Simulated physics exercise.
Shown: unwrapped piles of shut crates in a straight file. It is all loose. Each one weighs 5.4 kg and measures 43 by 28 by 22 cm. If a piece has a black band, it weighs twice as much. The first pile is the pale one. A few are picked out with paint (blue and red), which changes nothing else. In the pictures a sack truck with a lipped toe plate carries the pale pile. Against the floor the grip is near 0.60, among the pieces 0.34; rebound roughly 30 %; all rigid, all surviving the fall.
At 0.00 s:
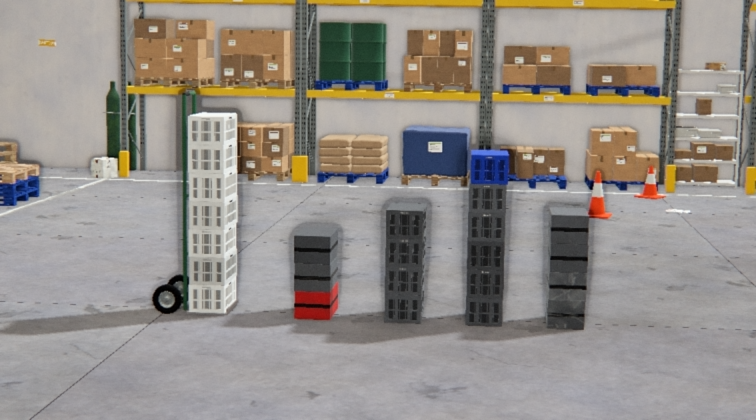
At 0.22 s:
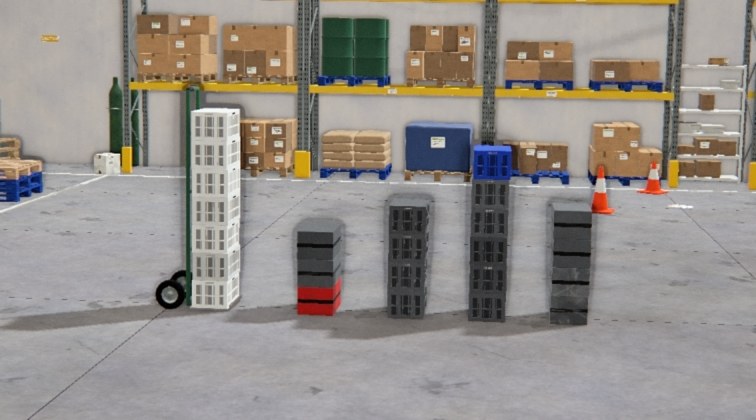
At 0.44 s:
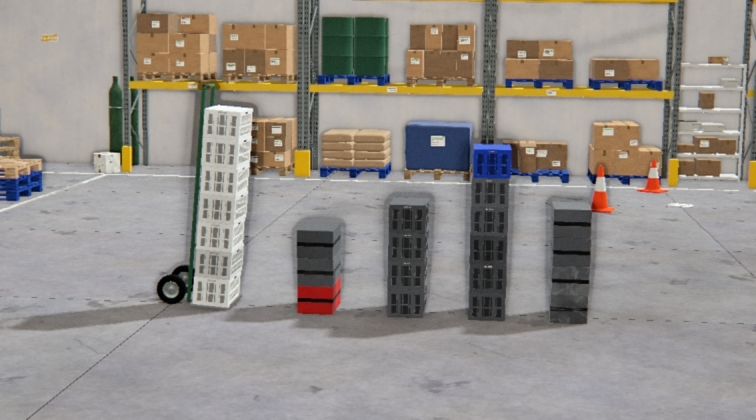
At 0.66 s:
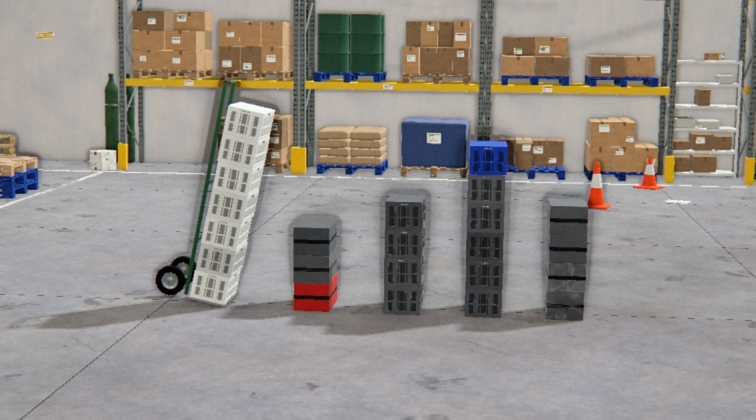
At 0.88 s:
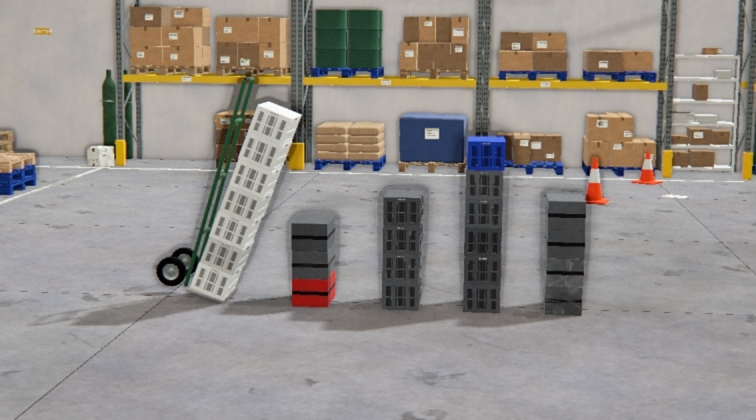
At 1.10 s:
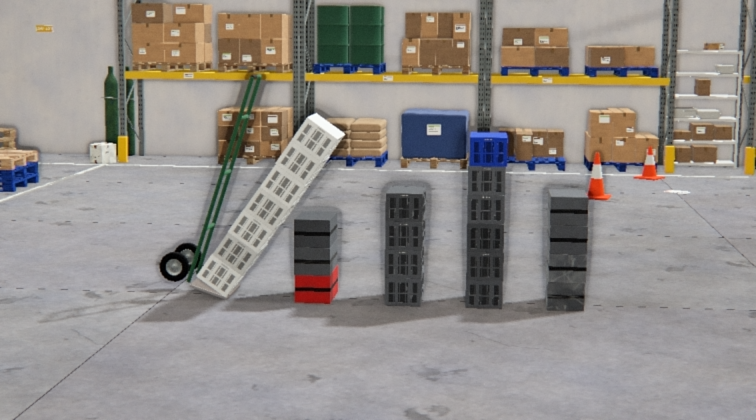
A green sack truck tilted slowly to the right with its tall stack of pale crates, which then leaned away from the frame toward a row of four darker stacks that stayed still.
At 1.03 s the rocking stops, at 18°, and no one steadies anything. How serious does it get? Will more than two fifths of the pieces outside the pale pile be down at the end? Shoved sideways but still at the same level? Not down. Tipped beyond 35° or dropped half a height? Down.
No.
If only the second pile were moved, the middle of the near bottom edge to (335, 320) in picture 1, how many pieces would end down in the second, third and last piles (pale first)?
Second 0; third 1; last 0.
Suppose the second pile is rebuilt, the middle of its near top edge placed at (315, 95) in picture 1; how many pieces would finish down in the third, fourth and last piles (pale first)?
Pile by pile that makes third 4, fourth 6, last 4.
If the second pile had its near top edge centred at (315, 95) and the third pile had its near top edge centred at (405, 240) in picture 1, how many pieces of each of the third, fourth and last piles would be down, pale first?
Result: Third pile 2, fourth pile 5, last pile 3.
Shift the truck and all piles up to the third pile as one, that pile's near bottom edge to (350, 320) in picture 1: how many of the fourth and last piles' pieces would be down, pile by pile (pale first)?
Fourth 0, last 0.
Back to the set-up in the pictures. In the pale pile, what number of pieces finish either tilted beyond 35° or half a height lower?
In total, 7 of the pale pieces.
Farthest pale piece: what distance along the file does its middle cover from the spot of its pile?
160 cm.
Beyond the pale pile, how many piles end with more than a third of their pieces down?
Count: 0.
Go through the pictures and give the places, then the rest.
In the first frame (pixels give the middle of a visible side), truck frame (184, 138) 0° forward; blue crate (490, 170); red crate (312, 306); none of the others has stirred.
In the second frame, truck frame (188, 134) 0° forward; blue crate (492, 165).
In the third frame, truck frame (201, 130) 5° forward, top of the pale pile leaning 4°; blue crate (492, 164); none of the others has stirred.
In the fourth frame, truck frame (218, 126) 11° forward, top of the pale pile leaning 12°; blue crate (488, 161); none of the others has stirred.
In the fifth frame, truck frame (233, 122) 17° forward, top of the pale pile leaning 21°; blue crate (486, 156); none of the others has stirred.
In the sixth frame, truck frame (239, 119) 18° forward, top of the pale pile leaning 35°; blue crate (489, 152); red crate (312, 290); none of the others has stirred.
After 1.20 s, 7 of the pale pile down; none of the 17 other crates down.
After 1.42 s, 7 of the pale pile down; none of the 17 other crates down, 4 disturbed.
After 1.70 s, 7 of the pale pile down; none of the 17 other crates down, 7 disturbed.
After 2.26 s, 7 of the pale pile down; none of the 17 other crates down, 9 disturbed; blue crate 54 mm from its place.
In the end (3.2 s), 7 of the pale pile down; none of the 17 other crates down, 9 disturbed; blue crate 6 cm from its place; red crate unmoved. That is 0 per cent. From the last view, middles, blue crate near (496, 149), red crate near (317, 284).
